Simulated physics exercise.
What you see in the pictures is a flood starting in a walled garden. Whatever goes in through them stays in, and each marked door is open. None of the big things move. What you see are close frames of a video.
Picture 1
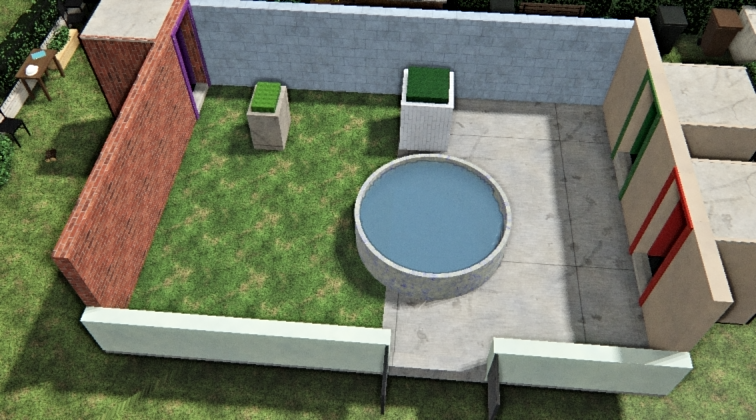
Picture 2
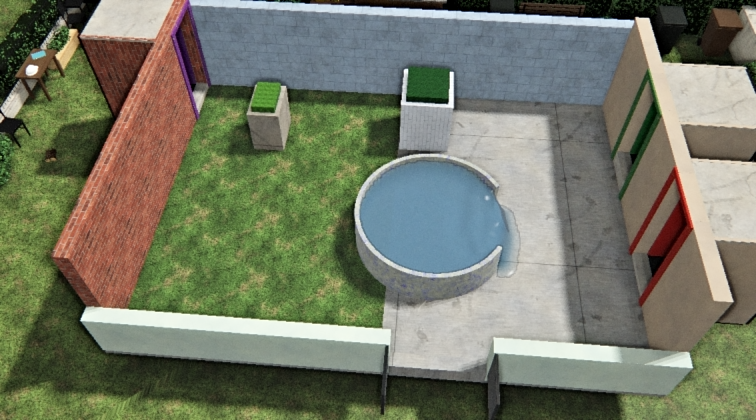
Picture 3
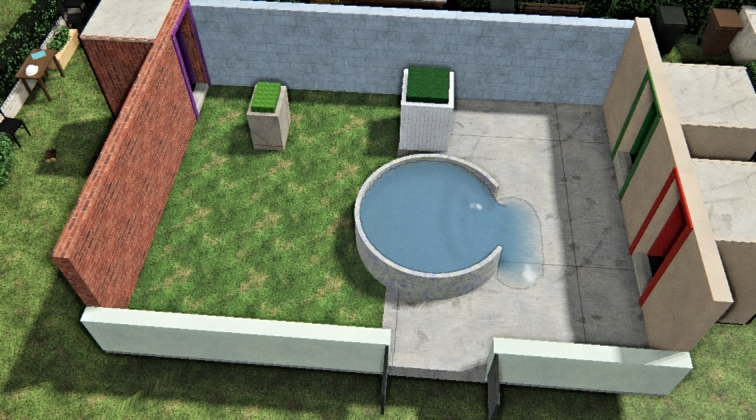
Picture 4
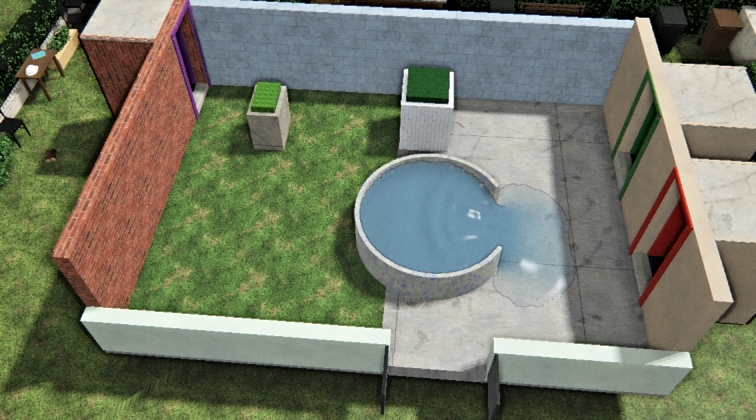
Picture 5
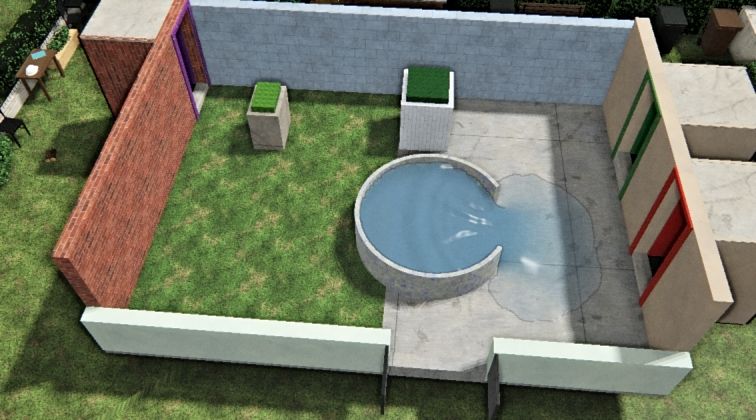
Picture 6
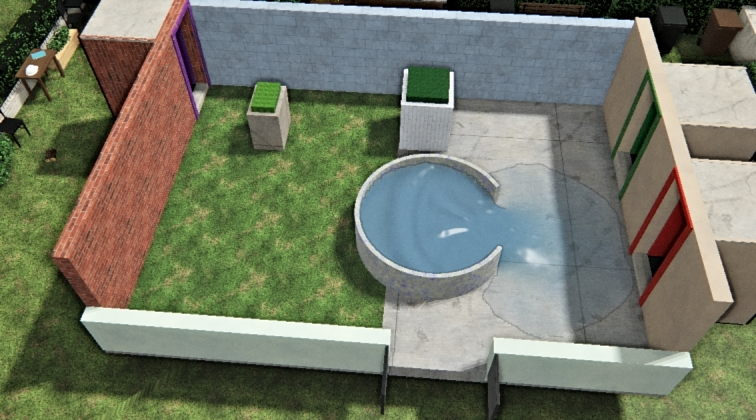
Water pours through a gap in the round pool's right side and spreads across the paving.
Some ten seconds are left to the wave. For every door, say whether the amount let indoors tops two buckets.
The red door tops two buckets; the purple door stays at two buckets or less; the green door stays at two buckets or less.
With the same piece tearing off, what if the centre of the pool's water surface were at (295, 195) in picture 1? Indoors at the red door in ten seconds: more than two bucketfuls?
One at a time, the red door tops the threshold.
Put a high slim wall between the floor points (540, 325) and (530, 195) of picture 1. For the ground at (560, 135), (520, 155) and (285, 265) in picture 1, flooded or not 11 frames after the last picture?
Submerged; submerged; untouched.
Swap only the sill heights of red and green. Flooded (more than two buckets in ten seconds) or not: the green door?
In short, the green admits more.
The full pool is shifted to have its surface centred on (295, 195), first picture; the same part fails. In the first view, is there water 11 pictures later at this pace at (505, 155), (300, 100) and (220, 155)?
First one gets inundated, next one stays unwetted, last one stays unwetted.
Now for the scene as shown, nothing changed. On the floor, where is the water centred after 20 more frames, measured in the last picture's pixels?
Centre: Close to (506, 230).
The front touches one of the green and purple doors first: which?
That's the one in green.
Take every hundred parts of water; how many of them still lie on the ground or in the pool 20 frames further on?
About 90 per cent.
A moment on, water covers 20 % of the floor; the red door over two buckets in, the purple door not reached, the green door wet at the sill, nothing in.
Next, water covers 25 % of the floor; the red door far over two buckets in, the purple door not reached, the green door wet at the sill, nothing in.
Then, water covers 35 % of the floor; the red door far over two buckets in, the purple door not reached, the green door wet at the sill, nothing in.
Later, water covers 55 % of the floor; the red door far over two buckets in, the purple door not reached, the green door wet at the sill, nothing in.
In the end, water covers 90 % of the floor; the red door far over two buckets in, the purple door wet at the sill, nothing in, the green door wet at the sill, nothing in.
